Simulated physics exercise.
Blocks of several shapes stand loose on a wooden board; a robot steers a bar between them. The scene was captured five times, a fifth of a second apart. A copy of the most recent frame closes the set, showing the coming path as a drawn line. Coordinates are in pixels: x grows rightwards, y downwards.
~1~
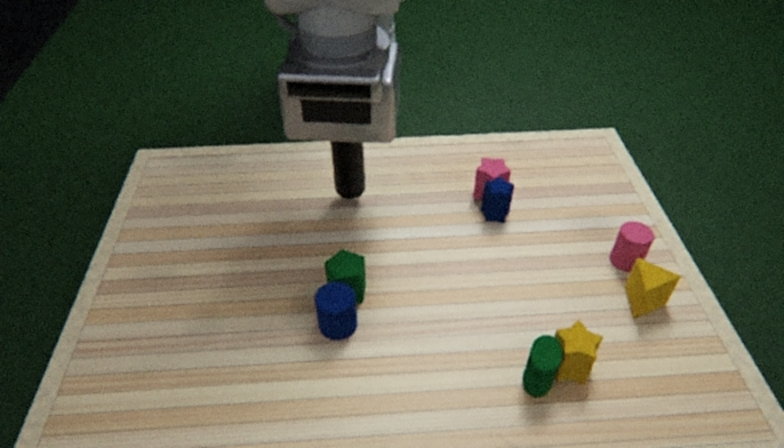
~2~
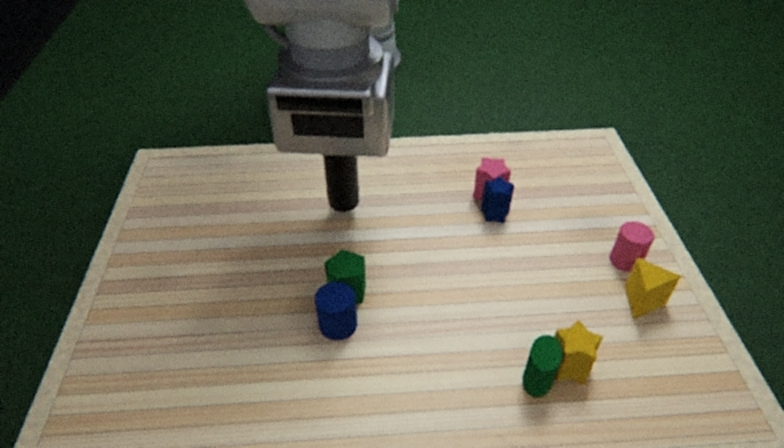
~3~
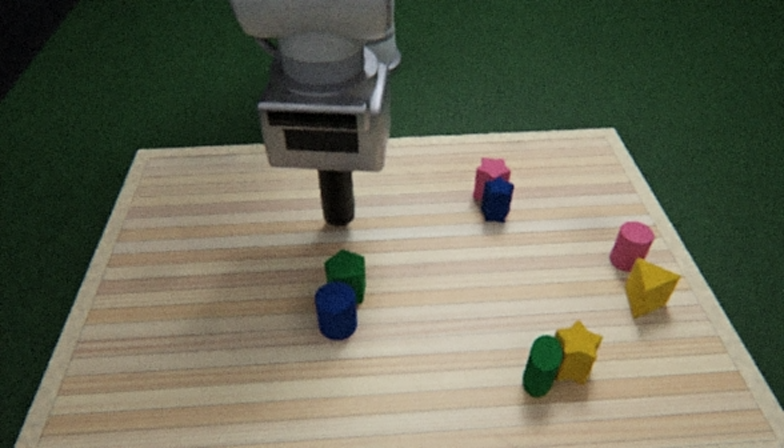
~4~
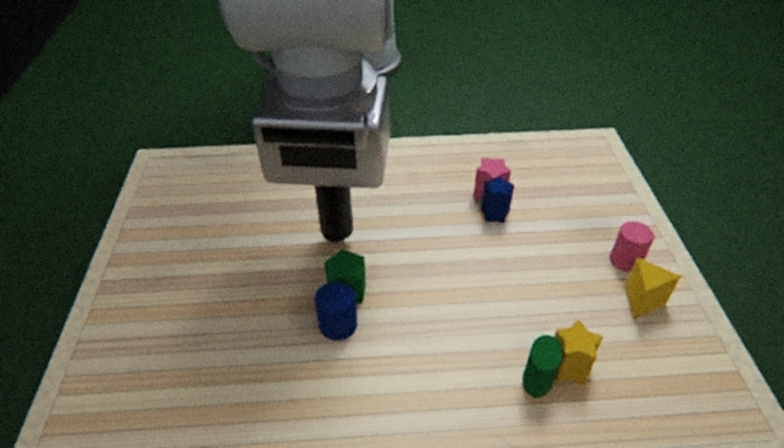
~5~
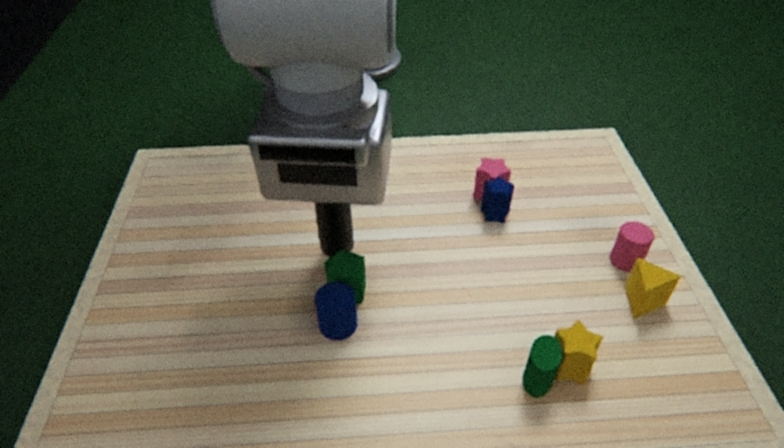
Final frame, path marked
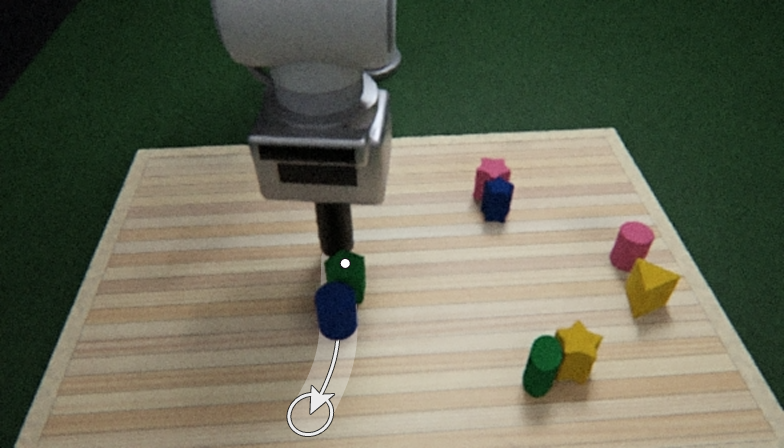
Robot arm moving a dark bar across a wooden board toward a green block beside a blue cylinder, the blocks staying still.
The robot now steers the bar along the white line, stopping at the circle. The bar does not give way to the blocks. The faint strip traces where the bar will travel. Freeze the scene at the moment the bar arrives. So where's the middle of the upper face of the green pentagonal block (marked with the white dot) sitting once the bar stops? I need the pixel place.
The spot you're after is about (374, 299) in the image.
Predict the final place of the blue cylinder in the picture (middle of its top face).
The centre of its top will be at (337, 417).
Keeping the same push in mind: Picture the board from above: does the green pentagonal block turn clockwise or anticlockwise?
The block turns counter-clockwise.
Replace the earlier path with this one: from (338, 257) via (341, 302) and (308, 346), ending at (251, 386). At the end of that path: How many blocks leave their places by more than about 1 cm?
It should be two.
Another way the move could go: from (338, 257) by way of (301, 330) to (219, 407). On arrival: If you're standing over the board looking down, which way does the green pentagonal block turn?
Rotation: Counter-clockwise.
Drawn move, from (338, 257) over (338, 302) and (335, 354) to (310, 414); the dot is on the green pentagonal block.
What follows on the original path. One third of the way, bar (337, 292); blue cylinder (336, 314); green pentagonal block (365, 291), turned 15° anticlockwise.
Two thirds of the way, bar (334, 345); blue cylinder (336, 364); green pentagonal block (374, 299), turned 40° anticlockwise.
At the end, bar (308, 405); blue cylinder (337, 417); green pentagonal block (374, 299), turned 40° anticlockwise.
